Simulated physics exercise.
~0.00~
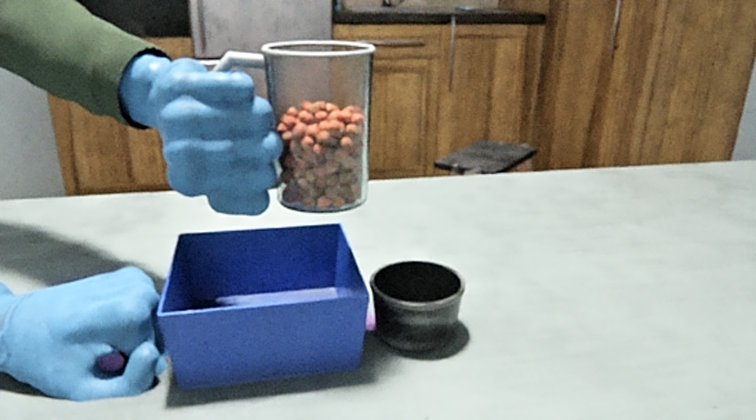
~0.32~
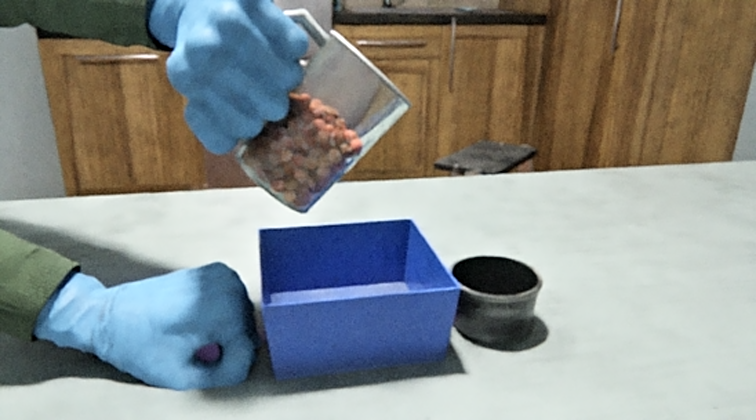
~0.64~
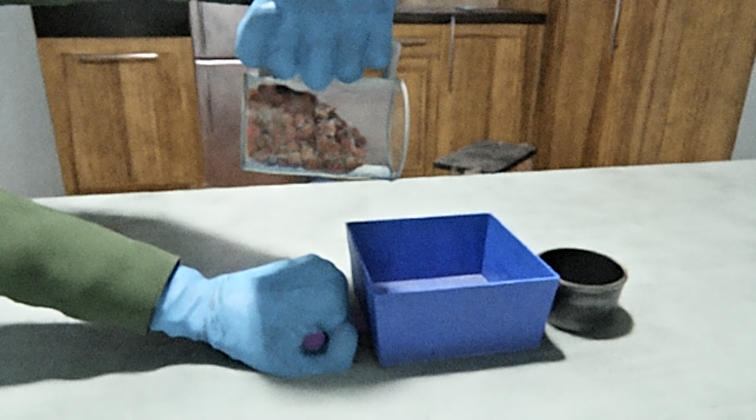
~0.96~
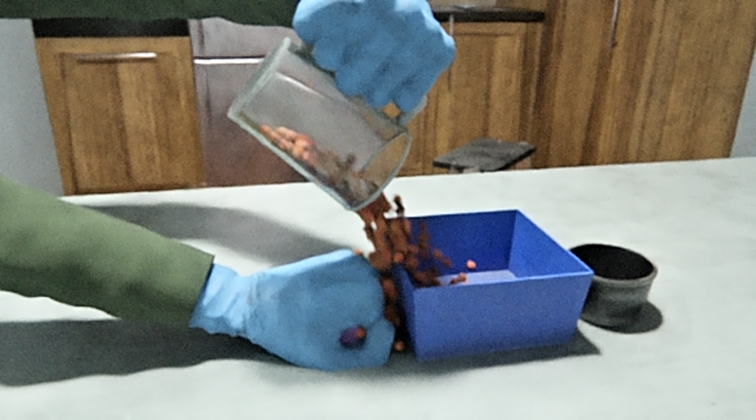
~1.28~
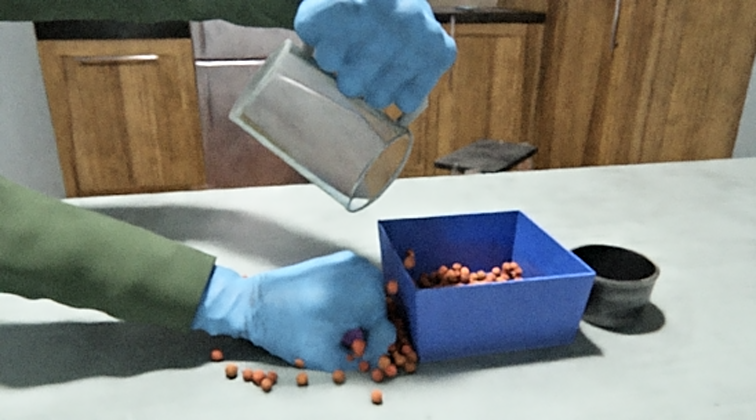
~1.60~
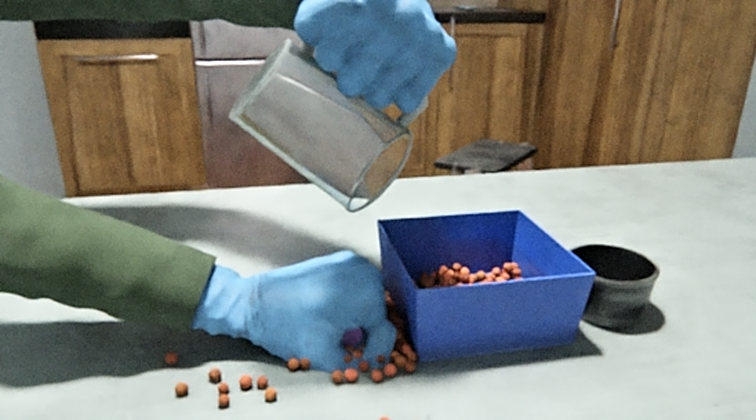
Gloved hands slide a blue tin right and tip in clay pellets, spilling many outside.
